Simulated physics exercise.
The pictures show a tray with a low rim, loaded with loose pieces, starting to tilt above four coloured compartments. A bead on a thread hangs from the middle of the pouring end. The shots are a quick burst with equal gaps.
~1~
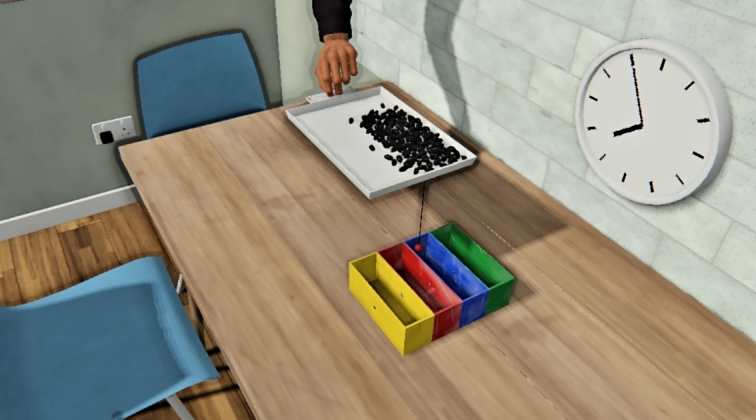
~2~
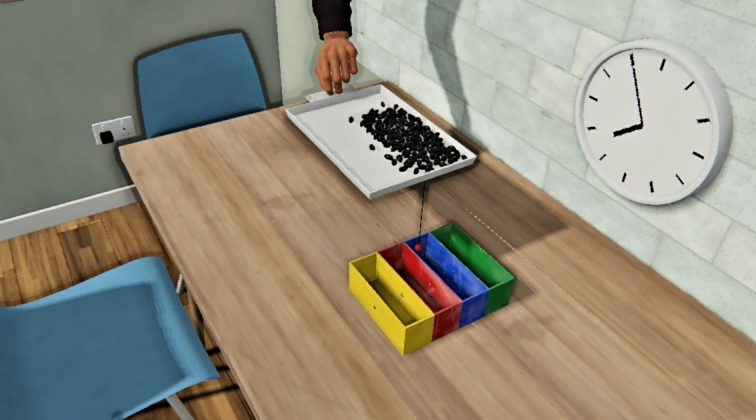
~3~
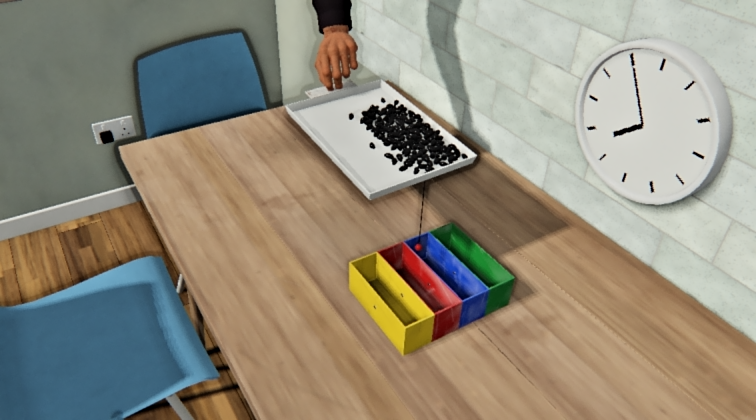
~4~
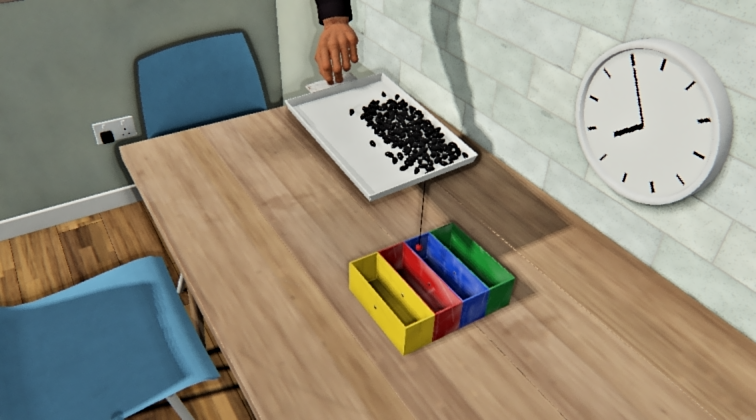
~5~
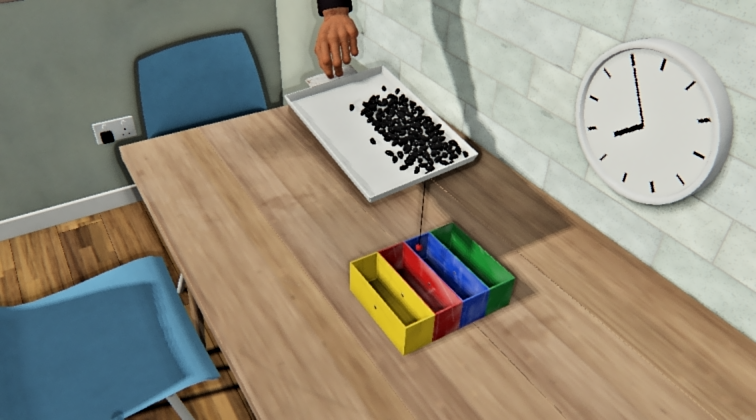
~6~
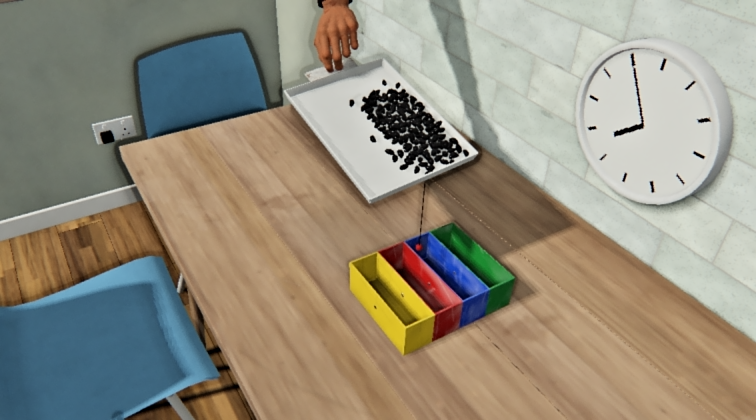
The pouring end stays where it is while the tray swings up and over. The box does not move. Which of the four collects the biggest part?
It favours the yellow compartment.
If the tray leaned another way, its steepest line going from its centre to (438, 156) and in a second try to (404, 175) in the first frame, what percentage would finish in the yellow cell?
Near 0 % and 10 %.
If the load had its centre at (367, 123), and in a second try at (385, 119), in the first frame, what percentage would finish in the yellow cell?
Near 50 % and 50 %.
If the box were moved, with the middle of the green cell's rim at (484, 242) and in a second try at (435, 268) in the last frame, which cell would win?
First the cell in yellow, then that red cell.
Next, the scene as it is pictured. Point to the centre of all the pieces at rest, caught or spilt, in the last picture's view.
Around (386, 305).
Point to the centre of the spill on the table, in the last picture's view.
At about (328, 331).
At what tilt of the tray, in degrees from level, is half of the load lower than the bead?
At about 105°.
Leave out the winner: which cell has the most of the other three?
In second place: That red cell.
Shortly afterwards, tray tipped steeply; all but a few on the tray; a little falling or outside the box.
Next, tray tipped right over; the bulk on the tray; a little in the red cell; a little in the yellow cell; only a few in the blue cell; a little falling or outside the box.
Some moments later, tray tipped past a quarter turn; near half in the yellow cell; near a quarter in the red cell; only a few in the blue cell; near a quarter falling or outside the box.
In the end, tray tipped past a quarter turn; near half in the yellow cell; near a quarter in the red cell; only a few in the blue cell; none at all in the green cell; near a quarter outside the box.
